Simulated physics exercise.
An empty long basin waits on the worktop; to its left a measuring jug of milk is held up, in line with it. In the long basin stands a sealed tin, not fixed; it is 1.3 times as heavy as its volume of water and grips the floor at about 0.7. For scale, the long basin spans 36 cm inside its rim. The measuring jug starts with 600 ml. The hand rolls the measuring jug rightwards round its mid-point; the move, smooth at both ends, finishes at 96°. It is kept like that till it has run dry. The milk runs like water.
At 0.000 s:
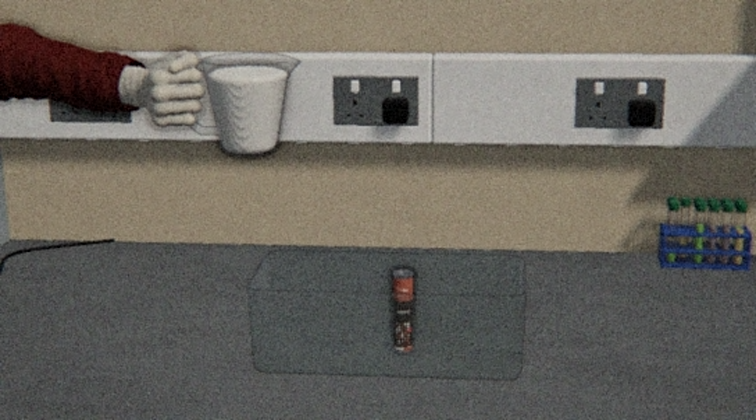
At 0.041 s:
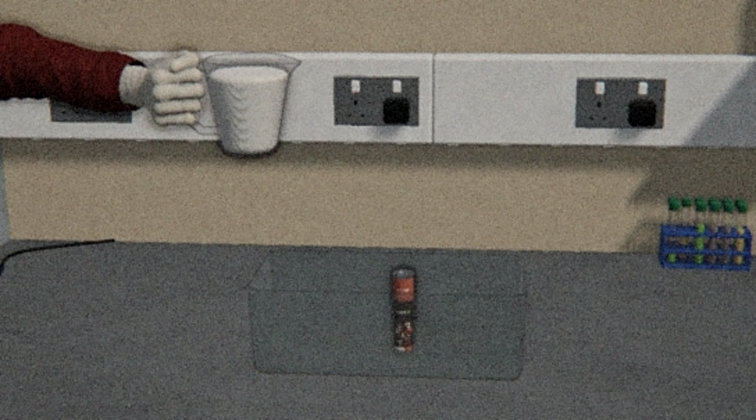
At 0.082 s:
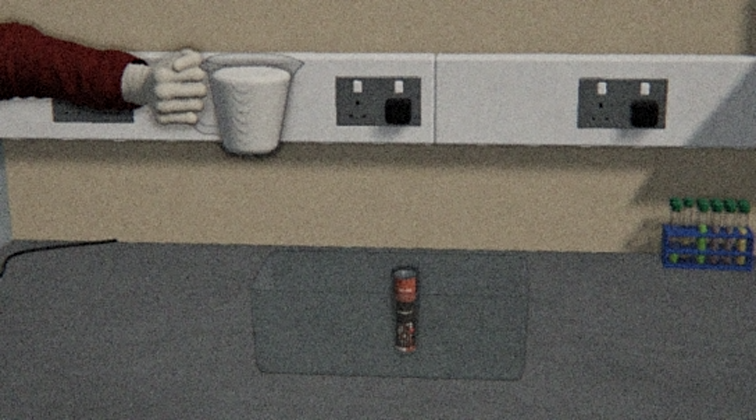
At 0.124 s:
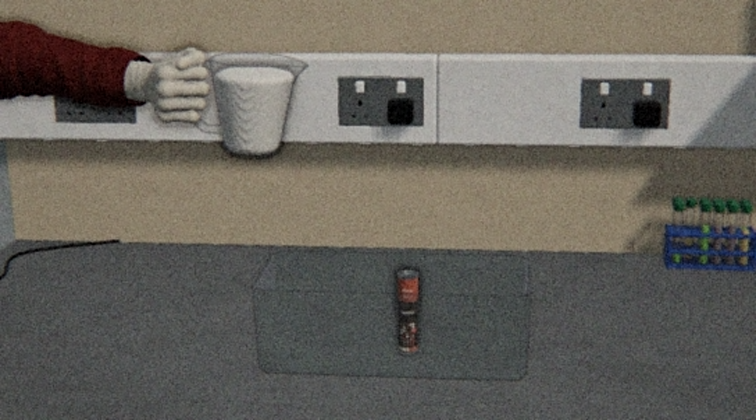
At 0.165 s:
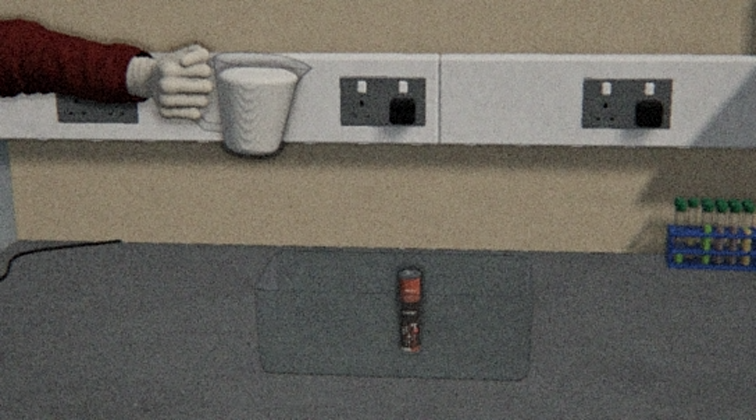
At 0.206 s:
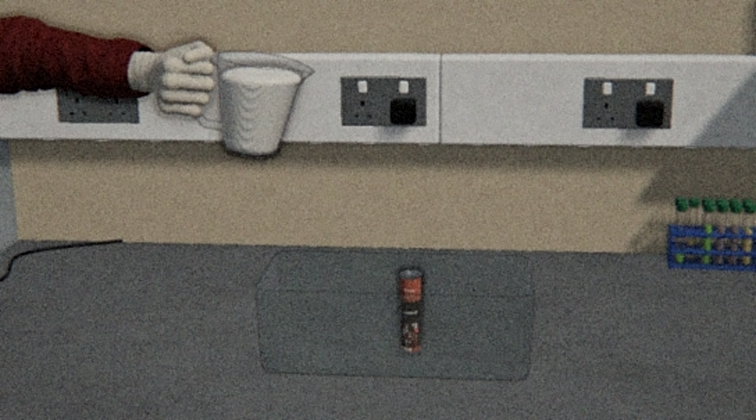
A gloved hand in a red sleeve slowly tilting a jug of milk slightly rightwards above a worktop with a clear basin.
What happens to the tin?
It goes over.
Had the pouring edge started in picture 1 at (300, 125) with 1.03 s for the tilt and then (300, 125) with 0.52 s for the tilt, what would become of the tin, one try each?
First it stays up; then it keeps standing.
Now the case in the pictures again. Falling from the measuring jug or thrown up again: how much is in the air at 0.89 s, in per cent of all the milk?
About 30 per cent.
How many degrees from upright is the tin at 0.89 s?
About 0°.
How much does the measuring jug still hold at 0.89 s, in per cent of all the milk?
Near 28 in a hundred.
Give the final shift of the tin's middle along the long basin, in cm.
About 8.5 cm.
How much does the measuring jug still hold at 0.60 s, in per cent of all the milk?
Some 80 per cent.
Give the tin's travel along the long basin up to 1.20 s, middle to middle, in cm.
About 3 cm.
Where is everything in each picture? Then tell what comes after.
It leans 0°; its right rim is at (301, 61); the milk meets the walls at (209, 72) and (288, 73); the long basin's rim runs from (258, 270) to (525, 276); the tin's top is at (403, 277), in the first frame.
It leans 0°; its right rim is at (302, 61); the milk meets the walls at (210, 72) and (288, 73), in the second frame.
It leans 1°; its right rim is at (304, 63); the milk meets the walls at (213, 72) and (290, 74), in the third frame.
It leans 3°; its right rim is at (308, 65); the milk meets the walls at (216, 72) and (294, 75), in the fourth frame.
It leans 6°; its right rim is at (312, 68); the milk meets the walls at (220, 73) and (298, 76), in the fifth frame.
It leans 9°; its right rim is at (315, 71); the milk meets the walls at (223, 73) and (302, 76), in the sixth frame.
By 0.60 s the tilt is 61° and 79 per cent is still to pour; the tin stands where it began.
By 0.89 s the tilt is 92° and 29 per cent is still to pour; the tin stands 1 cm from where it began.
By 1.20 s the tilt is 96° and 2 per cent is still to pour; the tin leans 18°.
By 1.53 s the tilt is 96° and 0 per cent is still to pour; the tin lies on its side.
At rest the tin lies on its side.
